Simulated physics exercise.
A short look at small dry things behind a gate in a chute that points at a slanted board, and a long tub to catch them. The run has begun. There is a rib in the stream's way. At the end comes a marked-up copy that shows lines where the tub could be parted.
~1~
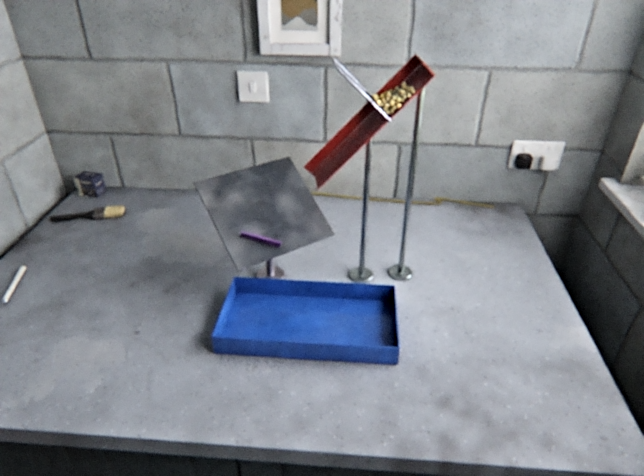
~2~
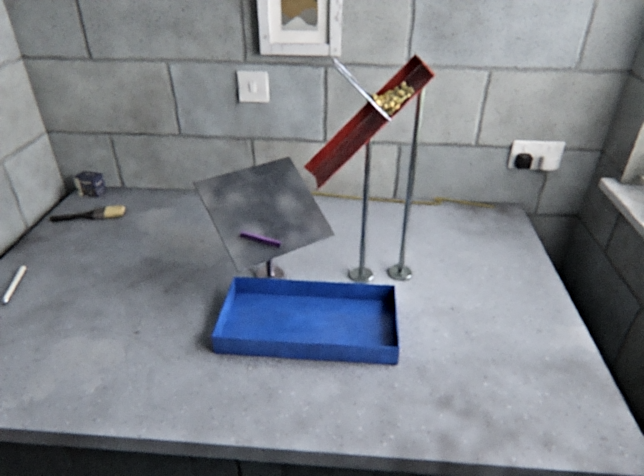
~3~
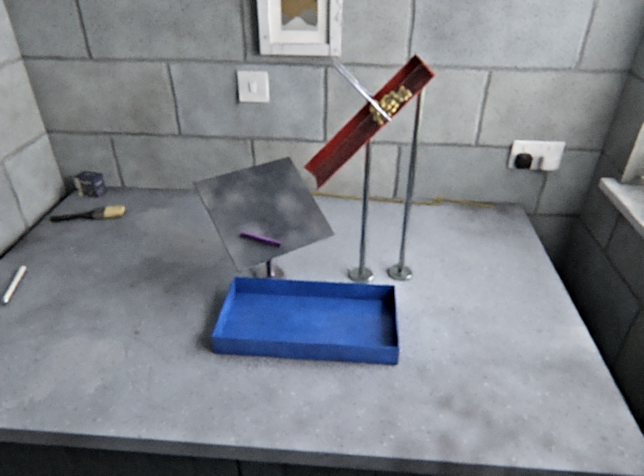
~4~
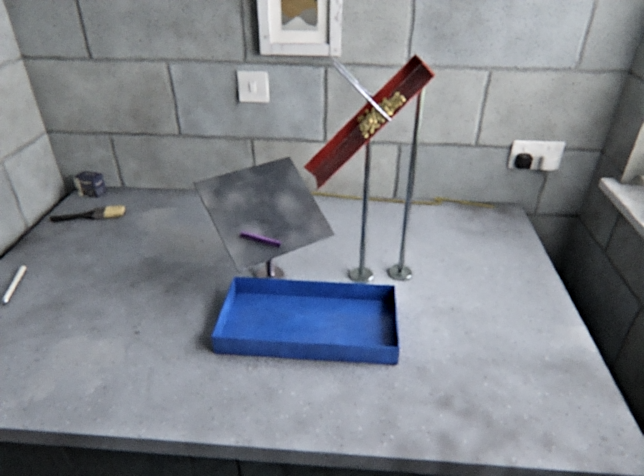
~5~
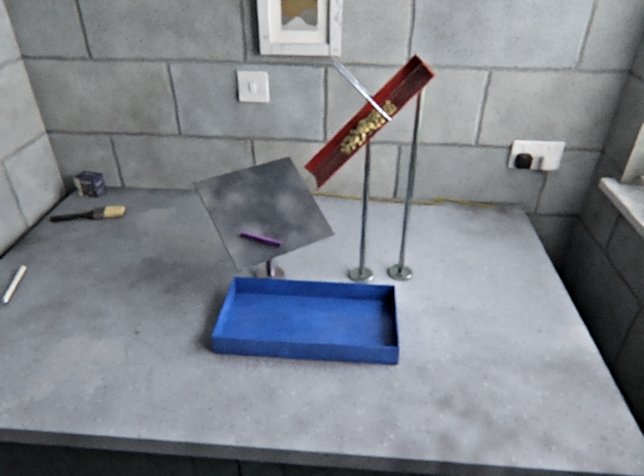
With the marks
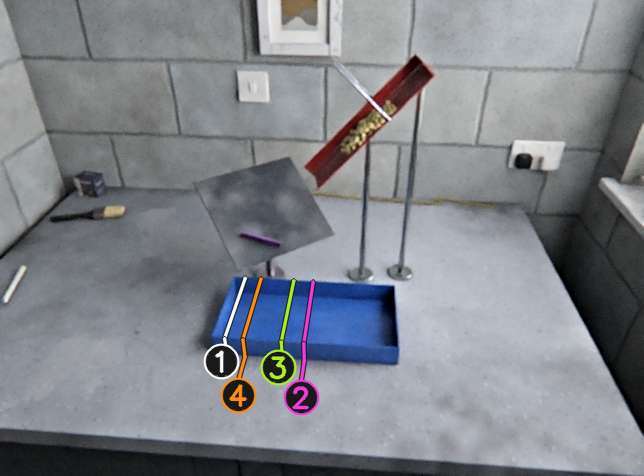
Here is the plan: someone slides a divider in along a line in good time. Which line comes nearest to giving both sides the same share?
Line 2.
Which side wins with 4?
Right.
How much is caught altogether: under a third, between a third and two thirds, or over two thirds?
Over two thirds.
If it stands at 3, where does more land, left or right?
The right side.
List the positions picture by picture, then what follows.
Load behind the gate at (393, 100), soya beans; lip of the chute at (317, 183), sloping fairly steeply, in the first frame.
Middle of the board at (266, 209), tilted fairly steeply; middle of its low edge at (289, 252); of its high edge at (244, 168), in the second frame.
Front corners of the tub at (212, 336) and (399, 348), empty; front of the load at (376, 118), in the third frame.
Middle of the load at (378, 112); its front at (365, 134), about a quarter of the way to the lip; rib from (241, 232) to (281, 243), in the fourth frame.
Middle of the load at (370, 127); its front at (343, 150), about half of the way to the lip, in the fifth frame.
On the marked copy, line 1 crosses the front rim at (224, 337); line 2 crosses the front rim at (303, 342); line 3 crosses the front rim at (281, 341); line 4 crosses the front rim at (243, 338).
With 1, of what is caught, none on the left of the divider, all on the right.
With 2, of what is caught, about two thirds on the left of the divider, about a third on the right.
With 3, of what is caught, a small part on the left of the divider, nearly all on the right.
With 4, of what is caught, a stray few on the left of the divider, nearly all on the right.
